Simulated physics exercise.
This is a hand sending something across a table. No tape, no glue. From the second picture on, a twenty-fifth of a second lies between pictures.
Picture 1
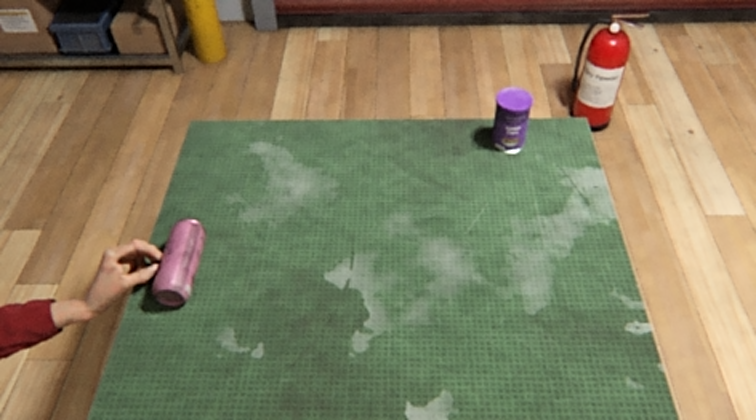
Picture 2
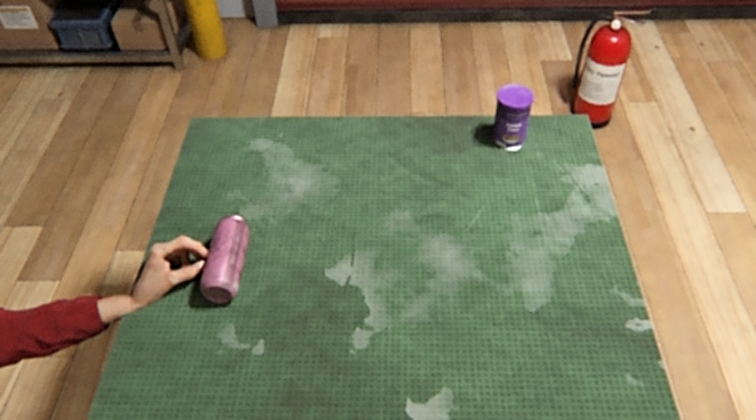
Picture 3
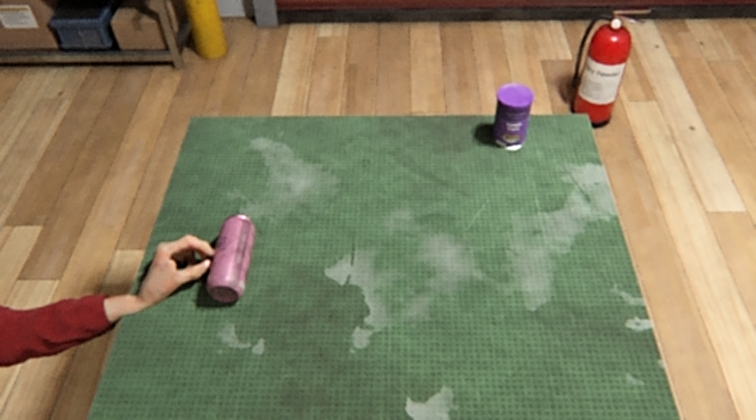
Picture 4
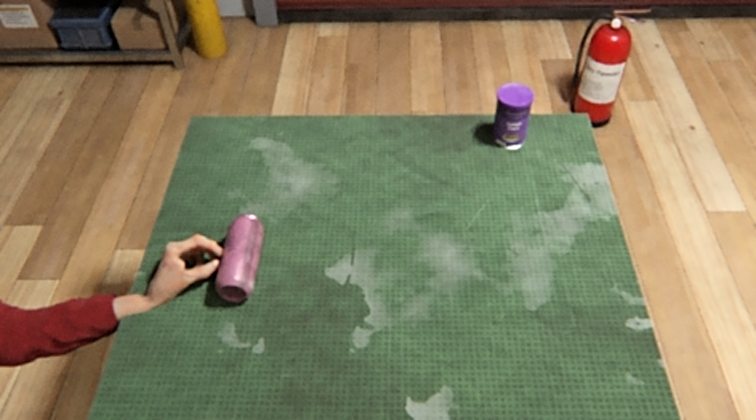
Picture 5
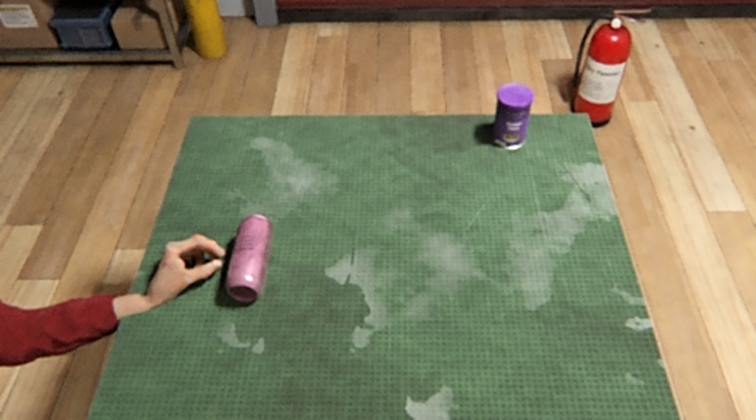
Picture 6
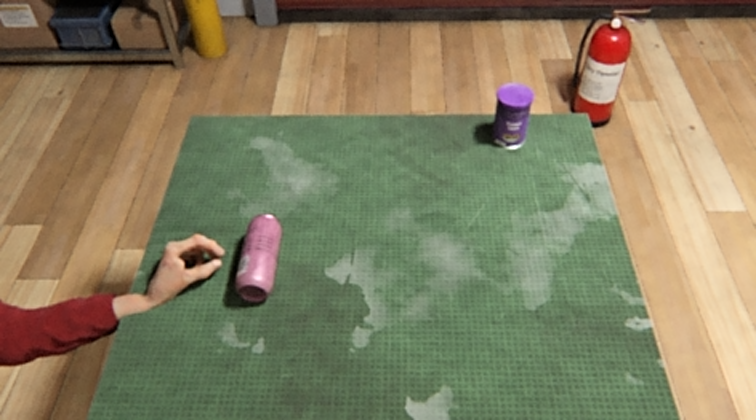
The footage shows a hand in a red sleeve pushing a pink can lying on a green tabletop to the right, then releasing it as the can rolls slowly away, while a purple canister stays still near the far edge.
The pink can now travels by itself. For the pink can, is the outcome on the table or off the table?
The pink can stays on the table.
Then, 0.20 s past the last view, pink can displaced well along near (302, 258).
Then, 0.60 s past the last view, pink can displaced well along near (365, 258).
Finally, moved from the start, pink can. Final places as the last picture's camera would see them, pink can near (401, 258).
